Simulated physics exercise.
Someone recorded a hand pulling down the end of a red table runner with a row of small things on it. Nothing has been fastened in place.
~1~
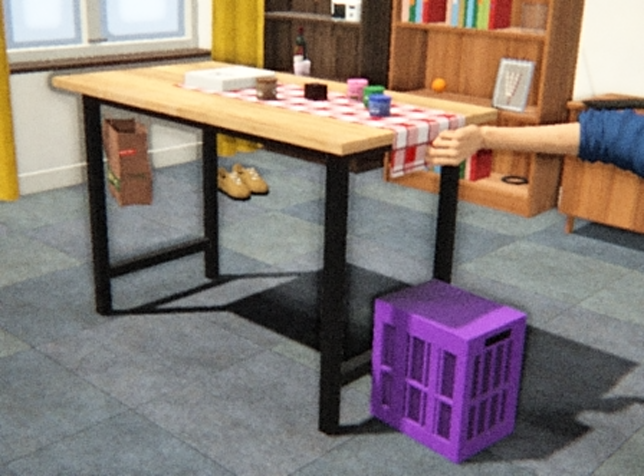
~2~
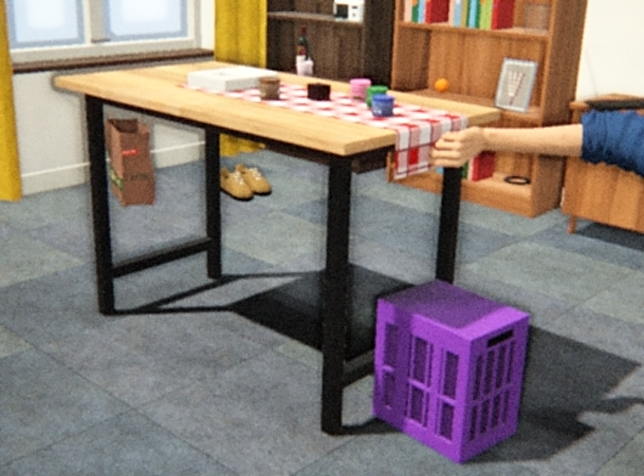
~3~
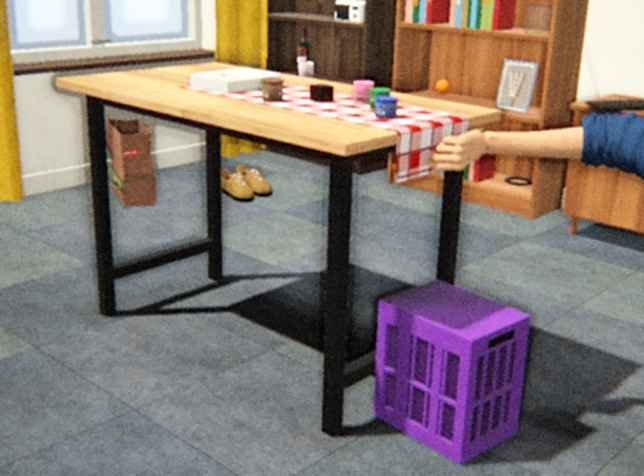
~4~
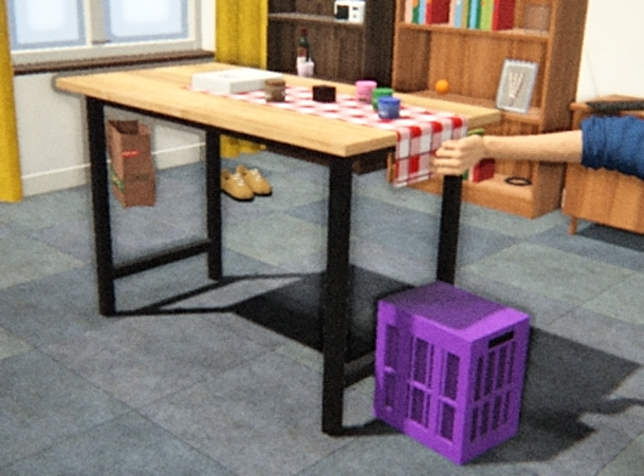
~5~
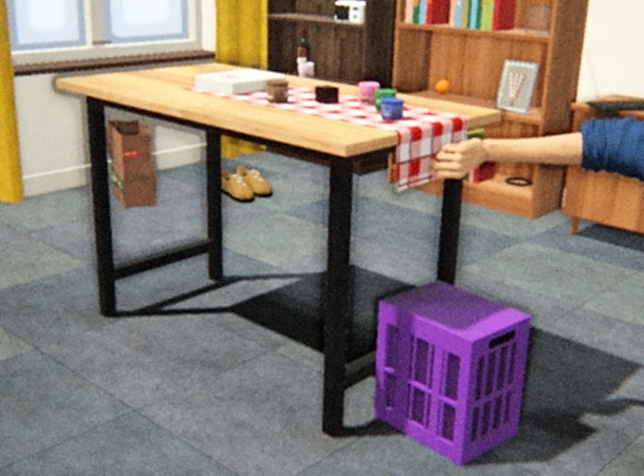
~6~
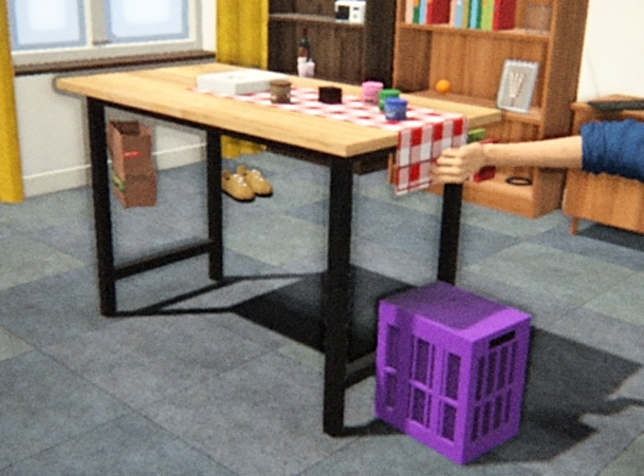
A checkered red and white table runner slides slightly toward the right end of a wooden table as a hand draws its hanging end down. The small pots and black cube on it shift right with it, little by little, while the purple crate on the floor below stays still.
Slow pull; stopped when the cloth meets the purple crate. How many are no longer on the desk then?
The count of things that fall is three.
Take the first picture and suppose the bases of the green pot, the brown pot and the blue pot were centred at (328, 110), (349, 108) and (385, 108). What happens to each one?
In the end the green pot is no longer on top, the brown pot is no longer on top, and the blue pot is no longer on top.
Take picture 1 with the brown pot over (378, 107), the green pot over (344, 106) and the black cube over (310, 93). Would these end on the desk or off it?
The brown pot will end up down, the green pot will end up down, and the black cube will stay where it is.
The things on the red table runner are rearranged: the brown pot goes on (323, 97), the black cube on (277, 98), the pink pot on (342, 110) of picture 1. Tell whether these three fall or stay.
The brown pot ends up still aboard, the black cube ends up still aboard, the pink pot ends up knocked off.
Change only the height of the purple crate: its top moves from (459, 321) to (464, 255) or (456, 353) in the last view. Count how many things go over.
First height: 1; second height: 4.
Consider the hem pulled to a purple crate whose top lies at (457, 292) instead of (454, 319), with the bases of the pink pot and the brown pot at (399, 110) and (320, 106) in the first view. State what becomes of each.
Result: Pink pot gone, brown pot still there.
Early on, hem near (428, 259); blue pot gone.
Midway, hem on the crate; blue pot, green pot and pink pot gone.
Finally, hem on the crate; blue pot, green pot and pink pot gone. The desk loses three.
